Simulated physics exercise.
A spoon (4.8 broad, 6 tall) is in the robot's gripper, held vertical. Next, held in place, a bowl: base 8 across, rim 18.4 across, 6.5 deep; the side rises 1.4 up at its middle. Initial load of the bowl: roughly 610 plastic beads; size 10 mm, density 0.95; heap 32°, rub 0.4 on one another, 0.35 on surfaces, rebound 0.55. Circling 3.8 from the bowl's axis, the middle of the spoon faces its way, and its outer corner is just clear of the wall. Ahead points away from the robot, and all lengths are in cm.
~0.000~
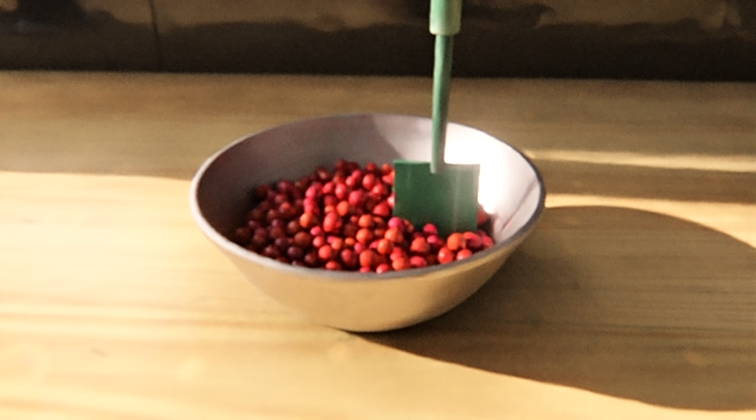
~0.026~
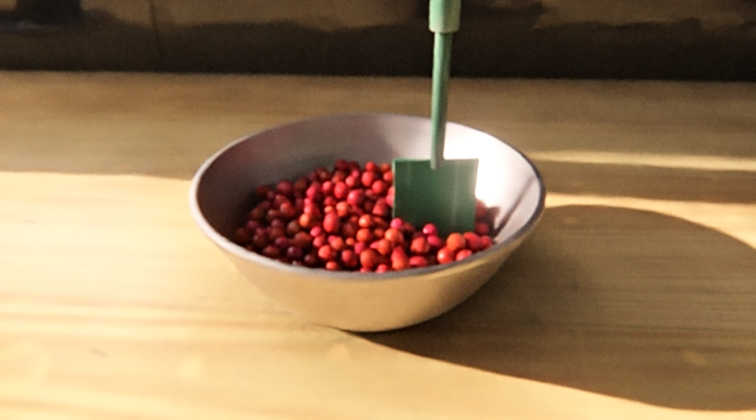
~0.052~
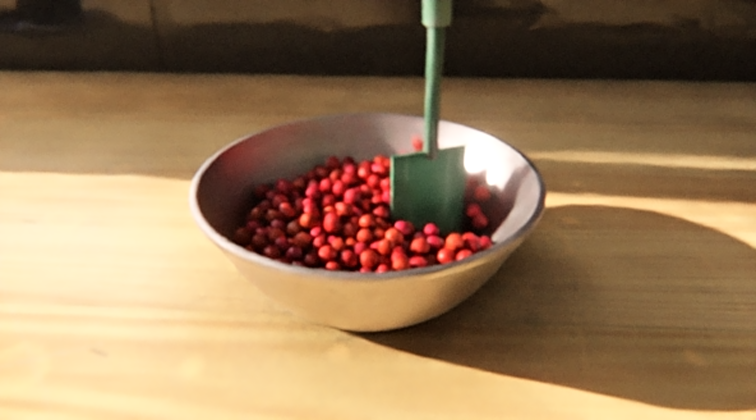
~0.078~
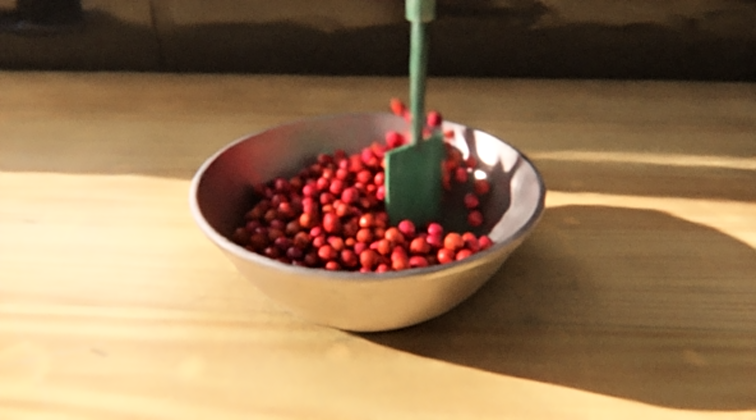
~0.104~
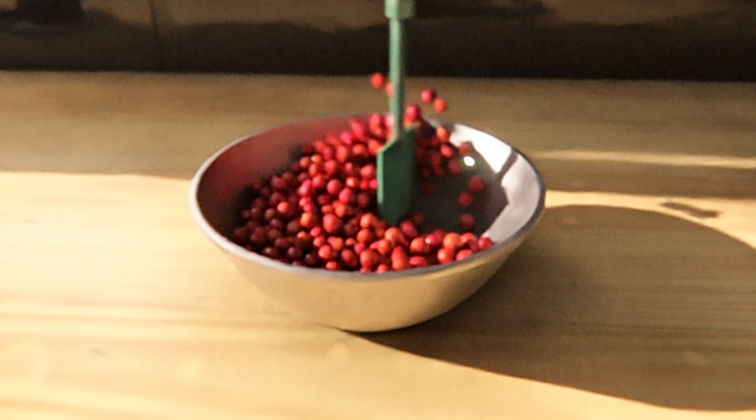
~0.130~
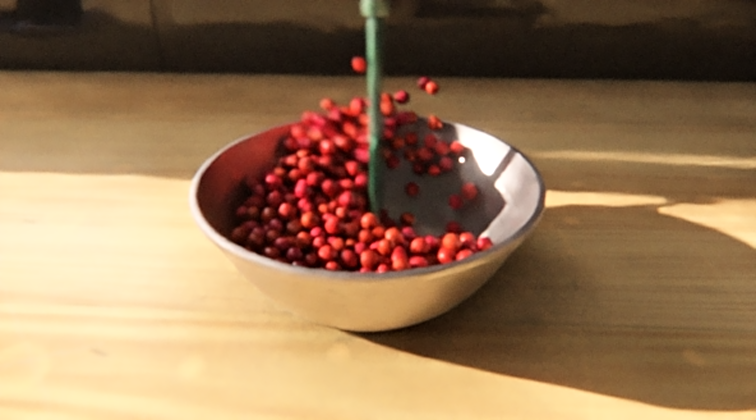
A green spatula sweeps leftward through red beads in a bowl, turning and tossing some up.
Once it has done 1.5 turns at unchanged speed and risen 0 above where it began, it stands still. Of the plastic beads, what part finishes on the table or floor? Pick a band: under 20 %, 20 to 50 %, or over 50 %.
Band: 20 to 50 %.
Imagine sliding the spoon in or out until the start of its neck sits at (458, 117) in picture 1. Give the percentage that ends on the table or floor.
About 40 %.
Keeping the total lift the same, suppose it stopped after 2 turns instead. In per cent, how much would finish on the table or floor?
Estimate: About 40 percent.
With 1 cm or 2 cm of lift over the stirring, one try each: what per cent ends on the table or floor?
Try one: Around 30 %; try two: Around 25 %.
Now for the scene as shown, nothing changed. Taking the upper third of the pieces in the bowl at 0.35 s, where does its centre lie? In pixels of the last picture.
Near (382, 244).
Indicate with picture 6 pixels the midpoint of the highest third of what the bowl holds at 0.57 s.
In the last picture it sits around (376, 151).
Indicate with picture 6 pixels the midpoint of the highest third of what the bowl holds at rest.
Near (283, 251).
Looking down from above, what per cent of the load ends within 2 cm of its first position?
About 5 %.
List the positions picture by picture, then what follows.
The spoon neck at (439, 137), 0° round; upper third of the load around (351, 221), from x 245 to 490, top at y 165; 611 in the bowl, in the first picture.
The spoon neck at (439, 134), 7° round; upper third of the load around (353, 219), from x 245 to 490, top at y 165, in the second picture.
The spoon neck at (432, 125), 25° round; upper third of the load around (358, 206), from x 240 to 490, top at y 145, in the third picture.
The spoon neck at (418, 118), 46° round; upper third of the load around (361, 194), from x 240 to 485, top at y 110, in the fourth picture.
The spoon neck at (398, 113), 66° round; upper third of the load around (354, 180), from x 240 to 485, top at y 80; 610 in the bowl, 1 in flight or on the tool, in the fifth picture.
The spoon neck at (376, 110), 87° round; upper third of the load around (336, 169), from x 240 to 485, top at y 65; 606 in the bowl, 5 in flight or on the tool, in the sixth picture.
After 0.35 s, 262° round, highest piece 10 above the table; 515 in the bowl, 49 on the table or floor, 47 in flight or on the tool.
After 0.57 s, 77° round, highest piece 10 above the table; 436 in the bowl, 156 on the table or floor, 19 in flight or on the tool.
After 0.88 s, 180° round, highest piece 7 above the table; 405 in the bowl, 206 on the table or floor.
After 1.58 s, 180° round, highest piece 6 above the table; 405 in the bowl, 206 on the table or floor.
In the end, 405 in the bowl, 206 on the table or floor. That is 34 % on the table or floor.
